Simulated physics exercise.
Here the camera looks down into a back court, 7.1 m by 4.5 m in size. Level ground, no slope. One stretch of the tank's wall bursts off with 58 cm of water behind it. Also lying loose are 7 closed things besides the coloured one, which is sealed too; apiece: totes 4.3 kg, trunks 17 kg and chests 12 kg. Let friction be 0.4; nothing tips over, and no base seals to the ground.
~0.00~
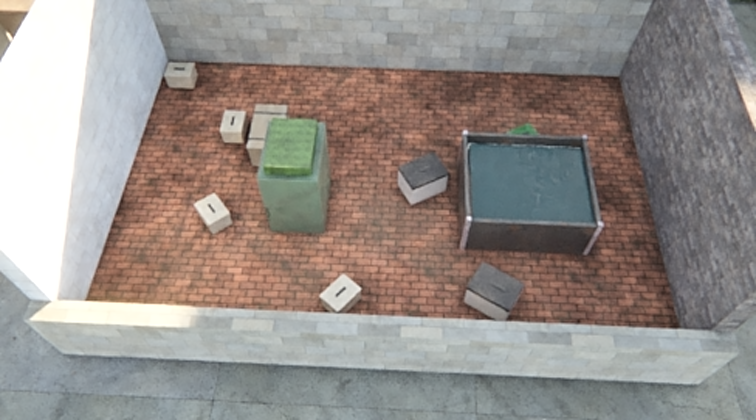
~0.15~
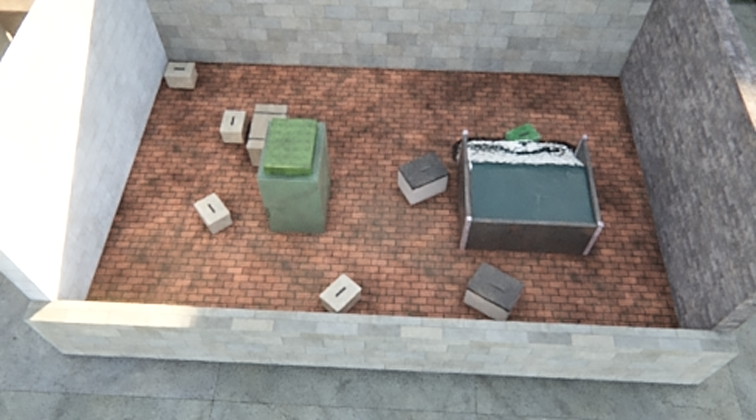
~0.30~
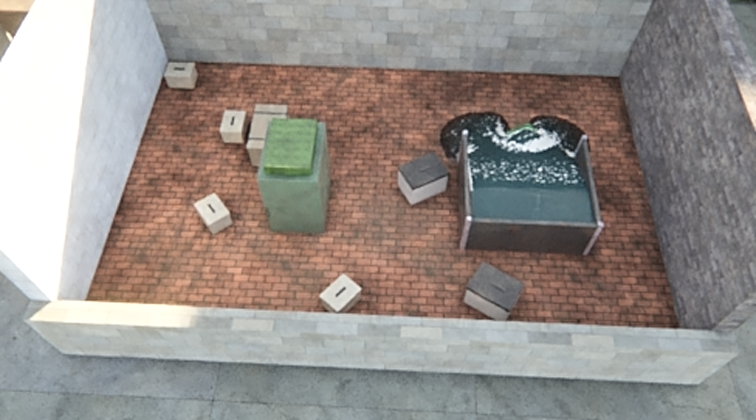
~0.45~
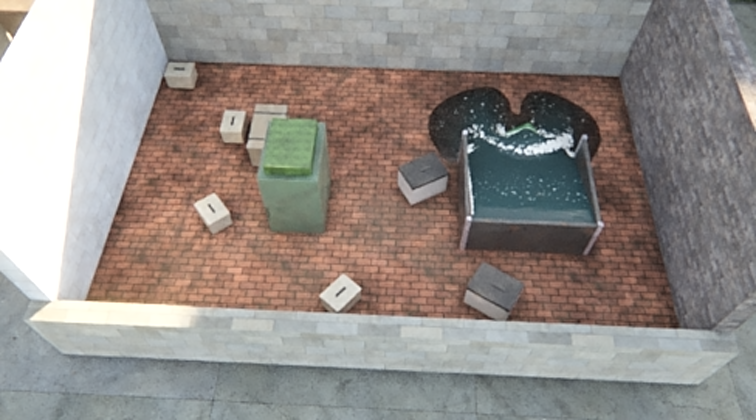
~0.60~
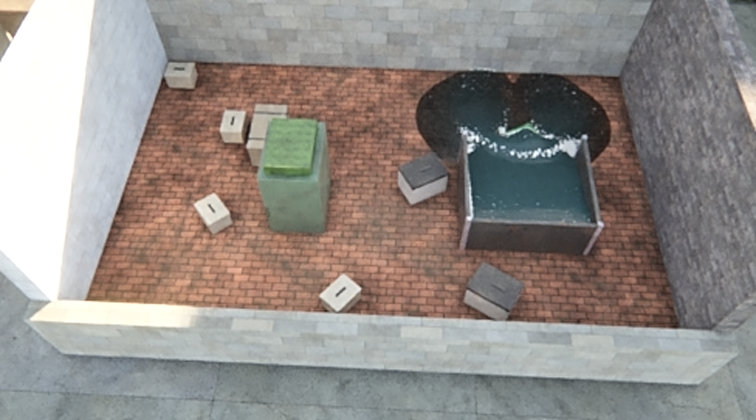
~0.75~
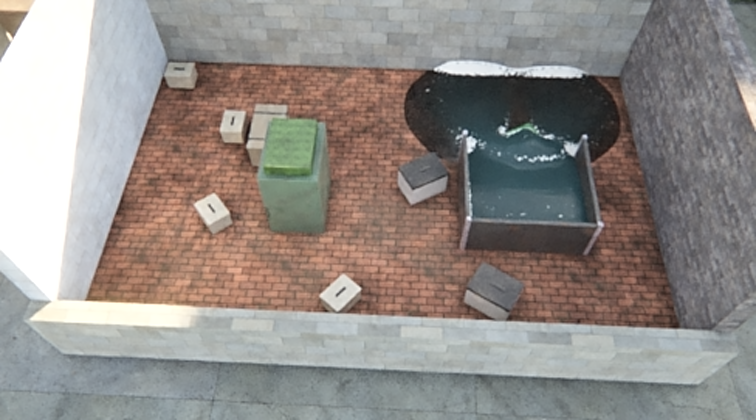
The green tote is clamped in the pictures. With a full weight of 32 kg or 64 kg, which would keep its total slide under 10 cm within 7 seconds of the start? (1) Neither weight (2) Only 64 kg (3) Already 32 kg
Neither weight (1).
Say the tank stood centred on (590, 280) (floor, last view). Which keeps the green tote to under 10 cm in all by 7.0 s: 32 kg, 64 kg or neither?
So then the heftier mass is needed.
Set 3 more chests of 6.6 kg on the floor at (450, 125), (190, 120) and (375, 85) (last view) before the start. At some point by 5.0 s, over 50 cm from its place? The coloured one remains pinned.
First one went beyond, second went beyond, third went beyond.
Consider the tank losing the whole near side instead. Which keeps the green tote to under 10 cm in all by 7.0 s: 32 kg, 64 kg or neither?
That way round, the lesser mass holds.
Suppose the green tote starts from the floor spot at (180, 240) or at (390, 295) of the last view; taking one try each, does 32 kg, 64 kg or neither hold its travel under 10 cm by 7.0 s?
Respectively, first option suffices; first option suffices.
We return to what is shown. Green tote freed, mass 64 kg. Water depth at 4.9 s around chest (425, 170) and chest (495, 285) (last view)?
Close to 1 and 1 centimetres.
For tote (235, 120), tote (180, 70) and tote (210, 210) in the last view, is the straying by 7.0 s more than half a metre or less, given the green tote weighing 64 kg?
Above, above, below.
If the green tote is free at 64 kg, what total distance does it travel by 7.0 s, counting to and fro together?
Some 50 cm in all.
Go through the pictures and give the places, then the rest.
The green tote at (524, 135), on the bottom; water covers 1.9 m2; 0 of 8 have shifted, in the first frame.
The green tote at (524, 135) rests on the ground; water covers 2.7 m2; 0 of 8 have shifted, in the second frame.
The green tote at (524, 135) rests on the ground; water covers 3.6 m2; 0 of 8 have shifted, in the third frame.
The green tote at (524, 135) rests on the ground; 4.8 m2 under water; 0 of 8 have shifted, in the fourth frame.
The green tote at (524, 135), on the bottom; water covers 6.3 m2; 0 of 8 have shifted, in the fifth frame.
The green tote at (524, 135) rests on the ground; water covers 7.1 m2; 0 of 8 have shifted, in the sixth frame.
After 1.4 s the green tote would be 129 cm from its start with 32 kg and 46 cm from its start with 64 kg; 13 cm of water round it then.
After 3.1 s the green tote would be 125 cm from its start with 32 kg and 53 cm from its start with 64 kg; 12 cm of water round it then.
After 4.9 s the green tote would be 125 cm from its start with 32 kg and 53 cm from its start with 64 kg; 8 cm of water round it then.
After 7.0 s the green tote would be 125 cm from its start with 32 kg and 53 cm from its start with 64 kg; 4 cm of water round it then.
